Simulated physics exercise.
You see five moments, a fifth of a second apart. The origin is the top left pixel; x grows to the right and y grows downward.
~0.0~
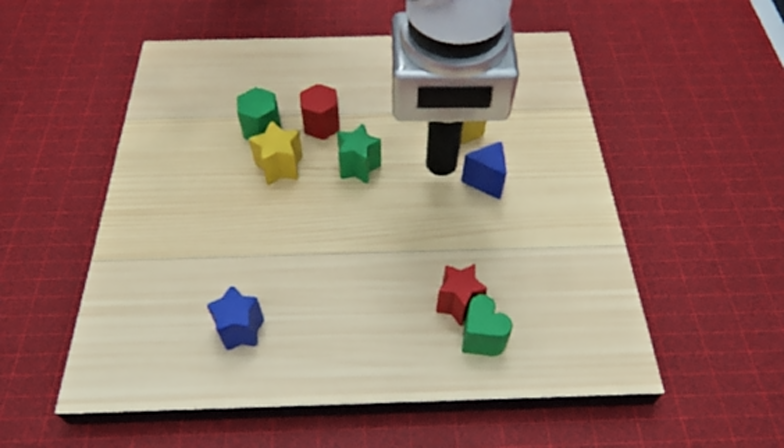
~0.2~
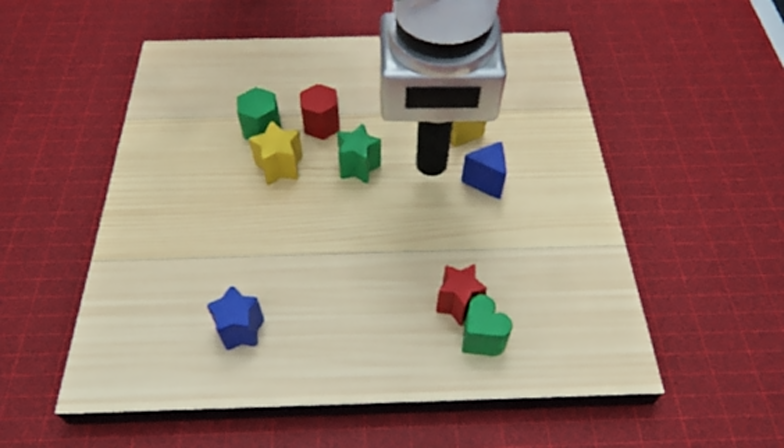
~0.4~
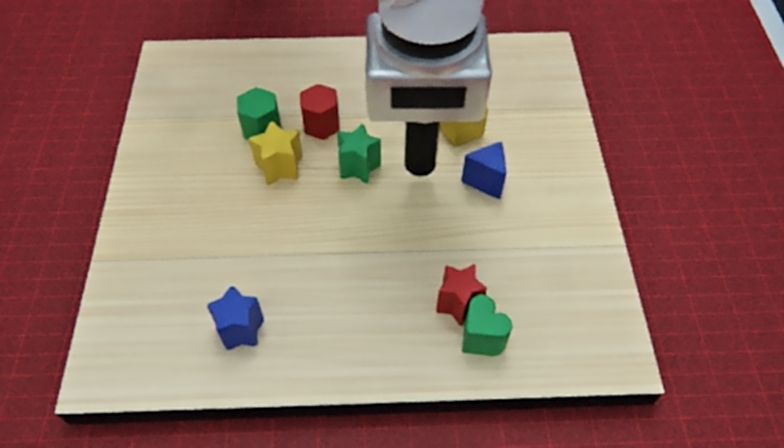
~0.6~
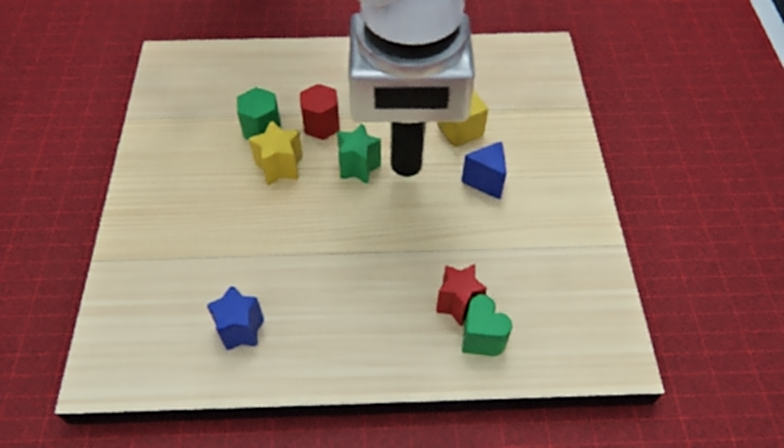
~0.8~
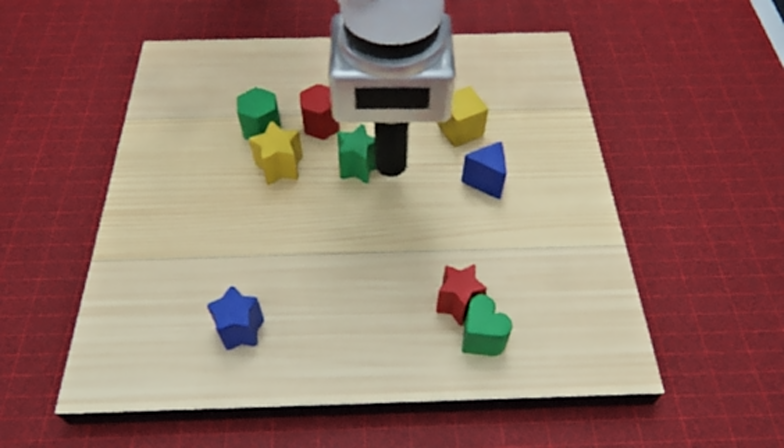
The footage shows a robotic arm with a black peg moving a short way left above a wooden board of coloured blocks, from near the blue triangle to beside the green star, while the blocks stay still.
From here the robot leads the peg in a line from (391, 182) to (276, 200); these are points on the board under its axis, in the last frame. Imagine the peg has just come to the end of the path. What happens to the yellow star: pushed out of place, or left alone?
Here the yellow star stays on its spot.
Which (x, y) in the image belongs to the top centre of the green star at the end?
The green star ends near (335, 141).
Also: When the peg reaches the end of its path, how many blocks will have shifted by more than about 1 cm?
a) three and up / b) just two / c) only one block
The one that fits is c, only one block.
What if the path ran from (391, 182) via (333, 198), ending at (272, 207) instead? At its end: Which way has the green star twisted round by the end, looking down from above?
Seen from overhead, it turns clockwise.
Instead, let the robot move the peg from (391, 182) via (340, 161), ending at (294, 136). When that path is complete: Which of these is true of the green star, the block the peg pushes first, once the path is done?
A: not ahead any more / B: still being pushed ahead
Correct choice: B.
The first path, step by step. One third of the way, peg (352, 171); green star (341, 139), turned 40° clockwise.
Two thirds of the way, peg (311, 178); green star (335, 141), turned 70° clockwise.
At the end, peg (272, 183); yellow star still; green star (335, 141), turned 70° clockwise.
